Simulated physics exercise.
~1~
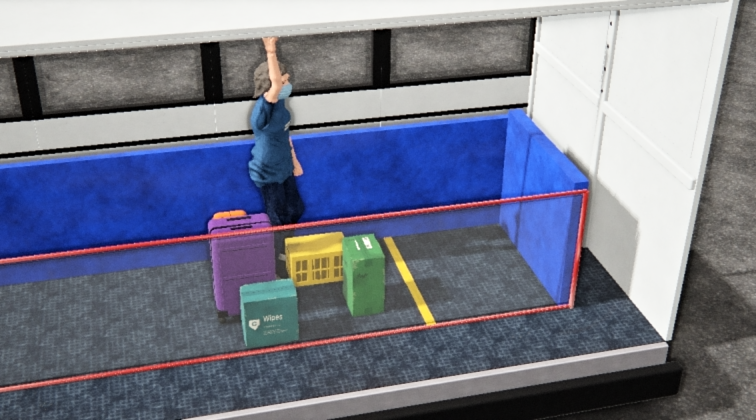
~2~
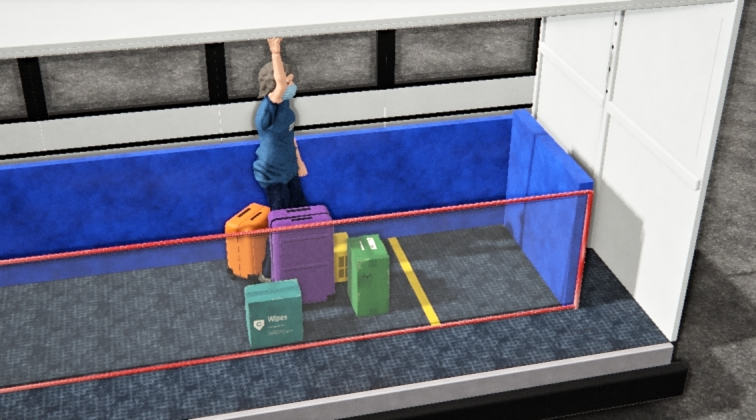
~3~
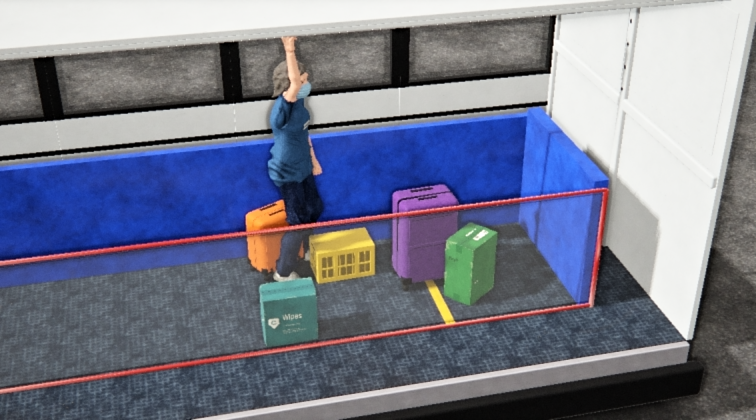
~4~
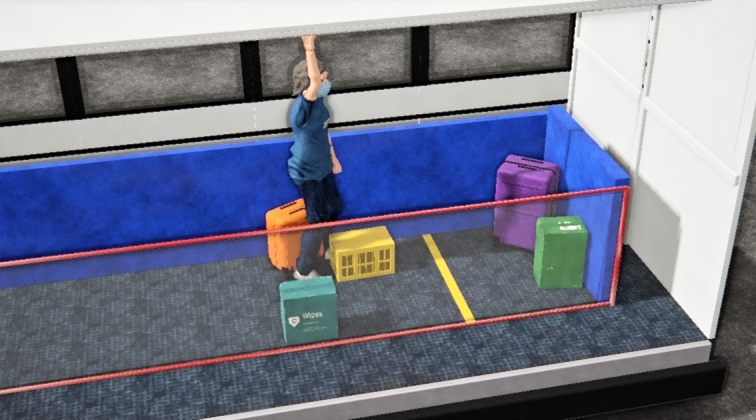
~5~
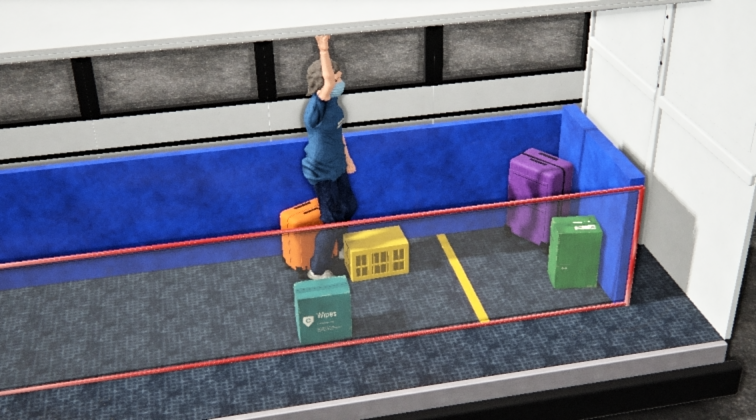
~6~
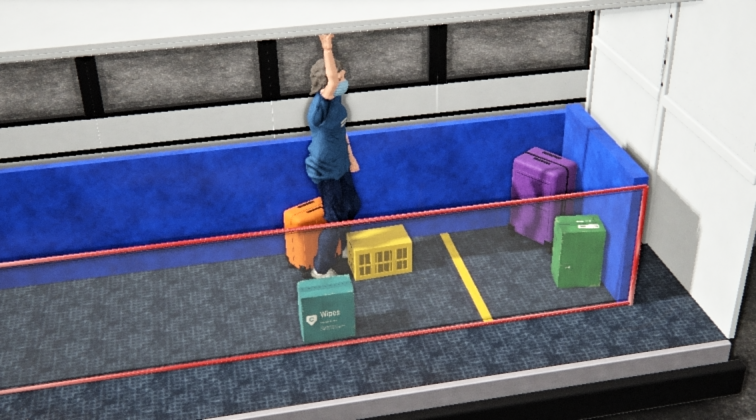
A shuttle's luggage bay with a dark carpeted floor, low blue walls and a red-edged clear front panel is seen from above at an angle. A traveller in a blue top and mask stands holding an overhead rail, with orange and purple wheeled cases, a yellow crate, a teal carton and a green pack nearby, left of a yellow line. The purple case rolls right, uncovering the orange one behind it. Purple case and green pack then cross the line together. They stop upright near the right wall, while the orange case, crate and carton remain left of the line.
